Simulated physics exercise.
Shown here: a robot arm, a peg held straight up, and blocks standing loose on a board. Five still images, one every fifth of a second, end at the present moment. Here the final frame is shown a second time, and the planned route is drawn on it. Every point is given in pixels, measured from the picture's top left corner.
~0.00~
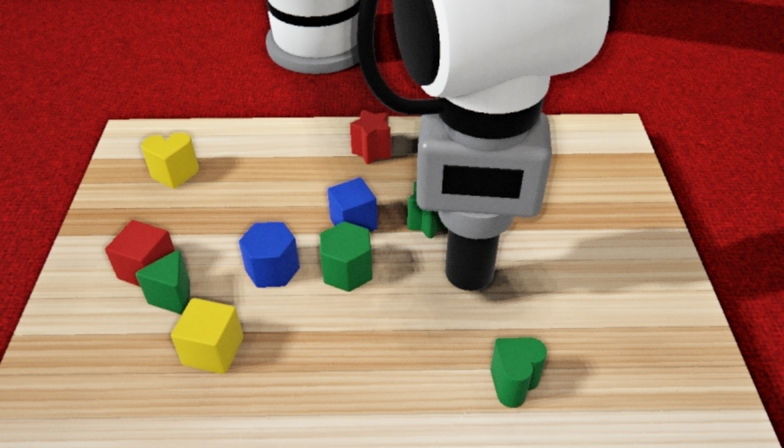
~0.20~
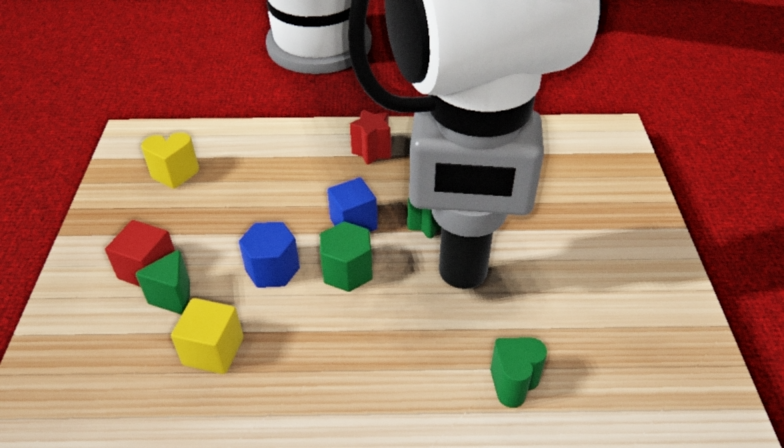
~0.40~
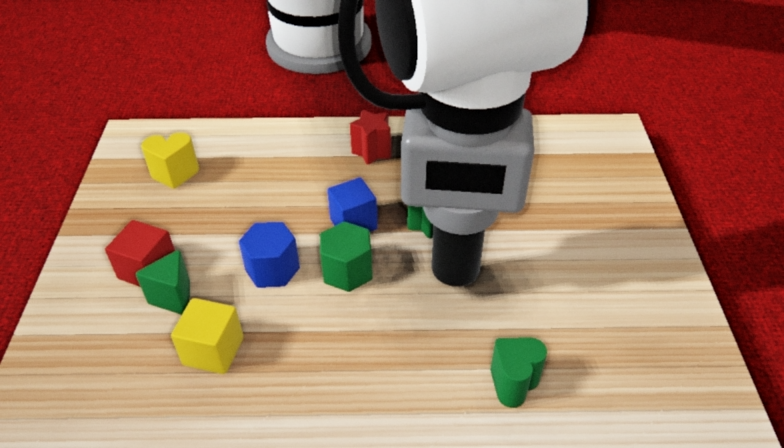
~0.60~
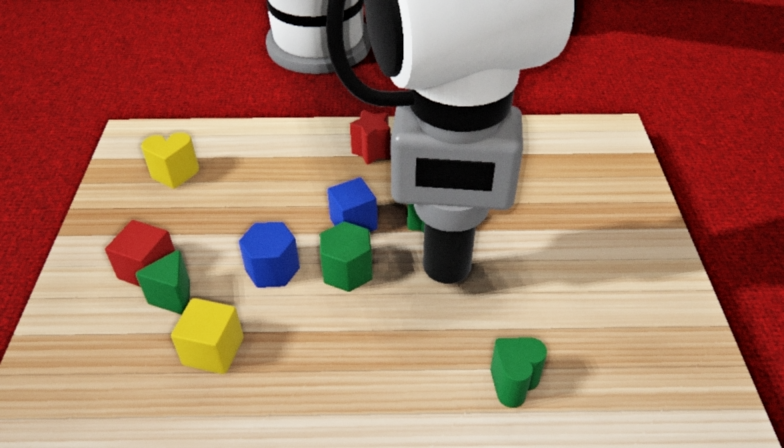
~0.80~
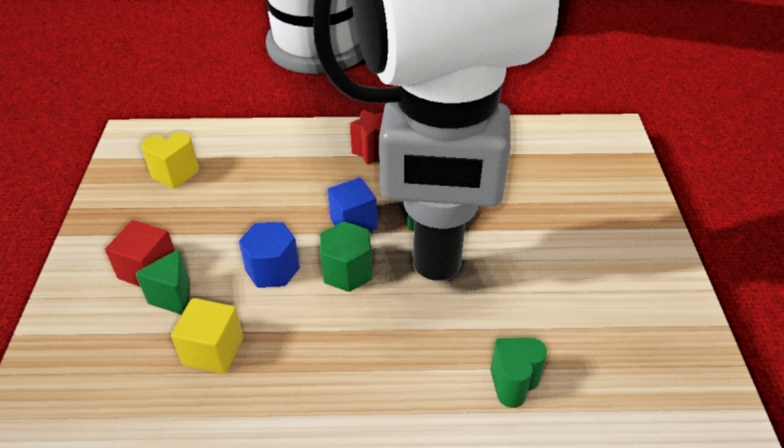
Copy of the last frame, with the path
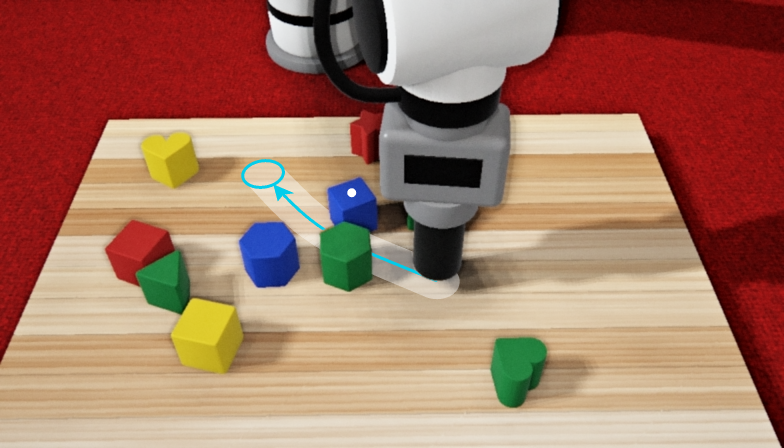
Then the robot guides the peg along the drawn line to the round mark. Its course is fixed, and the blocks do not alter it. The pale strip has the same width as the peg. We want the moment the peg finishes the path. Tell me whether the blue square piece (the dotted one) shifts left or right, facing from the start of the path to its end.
The right-hand side.
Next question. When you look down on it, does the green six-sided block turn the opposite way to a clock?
Yes.
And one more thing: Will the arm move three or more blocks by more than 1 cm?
No, that is not what happens.
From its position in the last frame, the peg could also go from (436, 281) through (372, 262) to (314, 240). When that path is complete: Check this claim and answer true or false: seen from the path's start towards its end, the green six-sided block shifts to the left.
My answer: True.
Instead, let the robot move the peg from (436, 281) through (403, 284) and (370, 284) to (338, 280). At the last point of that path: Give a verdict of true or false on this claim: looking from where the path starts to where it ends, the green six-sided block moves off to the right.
The statement is true.
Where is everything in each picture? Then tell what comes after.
The first picture shows peg tip (469, 274); block tops, blue six-sided block (267, 239); green six-sided block (345, 241); blue square piece (352, 193); green star block hidden.
The second picture shows peg (463, 273); blocks unchanged.
The third picture shows peg (455, 270); blocks unchanged.
The fourth picture shows peg (447, 268); blocks unchanged.
The fifth picture shows peg (437, 265); blue six-sided block (267, 239); green six-sided block (345, 241); blue square piece (352, 193); green star block hidden.
Path on the board, from (436, 281) via (363, 250) and (304, 214), ending at (263, 174); the dot is on the blue square piece.
On the path given first. One third of the way, peg (361, 234); green six-sided block (318, 240), turned 40° anticlockwise.
Two thirds of the way, peg (302, 198); blue six-sided block (259, 240); green six-sided block (313, 240), turned 50° anticlockwise; blue square piece (333, 166), turned 70° clockwise.
At the end, peg (260, 158); blue six-sided block (259, 240); green six-sided block (313, 240), turned 50° anticlockwise; blue square piece (333, 165), turned 75° clockwise; green star block in place.
